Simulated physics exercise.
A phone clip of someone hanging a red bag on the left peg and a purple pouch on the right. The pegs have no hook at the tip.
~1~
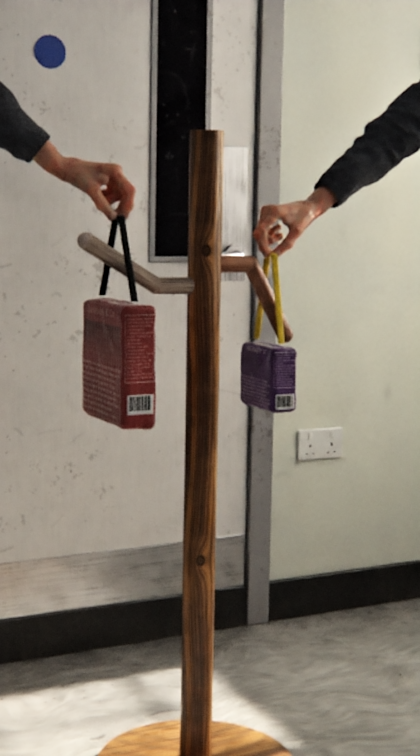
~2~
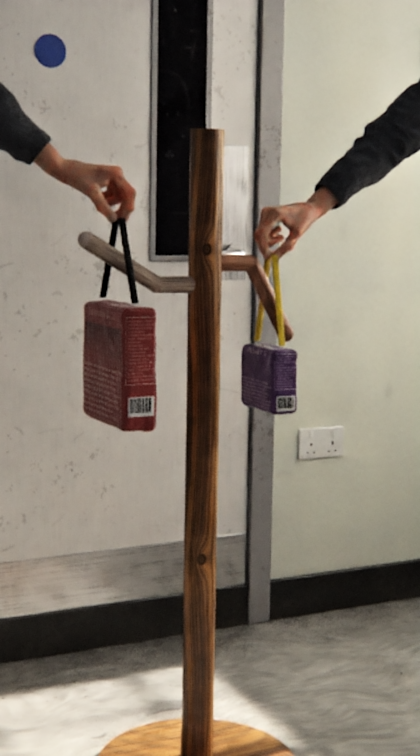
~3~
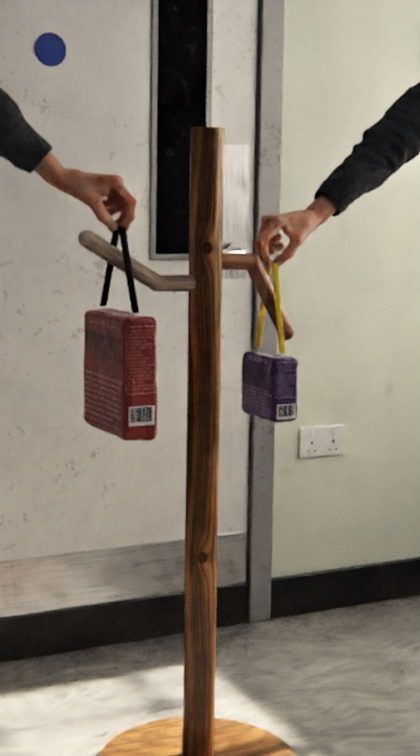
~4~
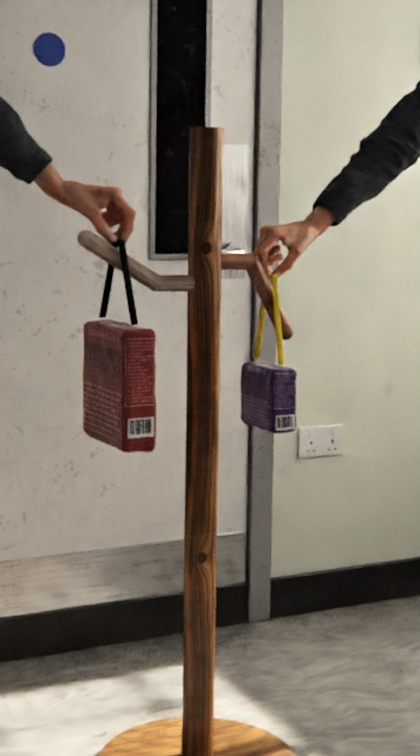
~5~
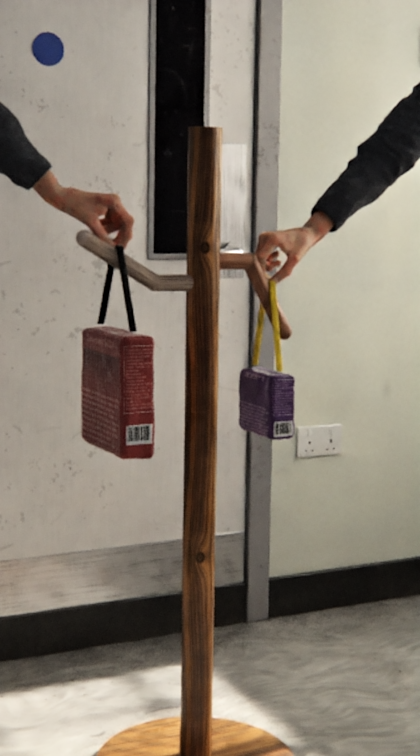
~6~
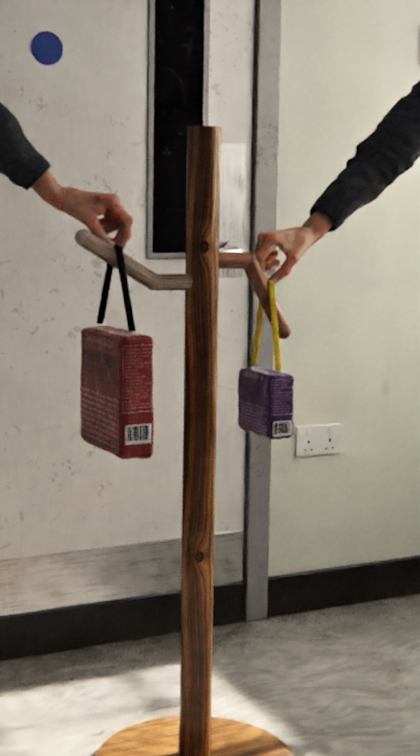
The footage shows two hands holding a red bag by black straps and a purple pouch by yellow straps beside the pegs of a wooden stand, lowering both slightly, then keeping them nearly still.
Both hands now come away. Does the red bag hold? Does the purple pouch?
The red bag holds on, the purple pouch comes down.
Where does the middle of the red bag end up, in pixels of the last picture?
Close to (159, 415).
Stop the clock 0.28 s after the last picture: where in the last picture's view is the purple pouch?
By then it is at (263, 519).
Then, 0.28 s on from there, red bag still up near (118, 397); purple pouch falling near (262, 520).
Then, 0.52 s on from there, red bag still up near (129, 399); purple pouch on the floor near (224, 730).
Then, 0.78 s on from there, red bag still up near (141, 406); purple pouch on the floor.
In the end, red bag still up near (159, 415); purple pouch on the floor. The red bag remains on its peg and the purple pouch slips off its peg.
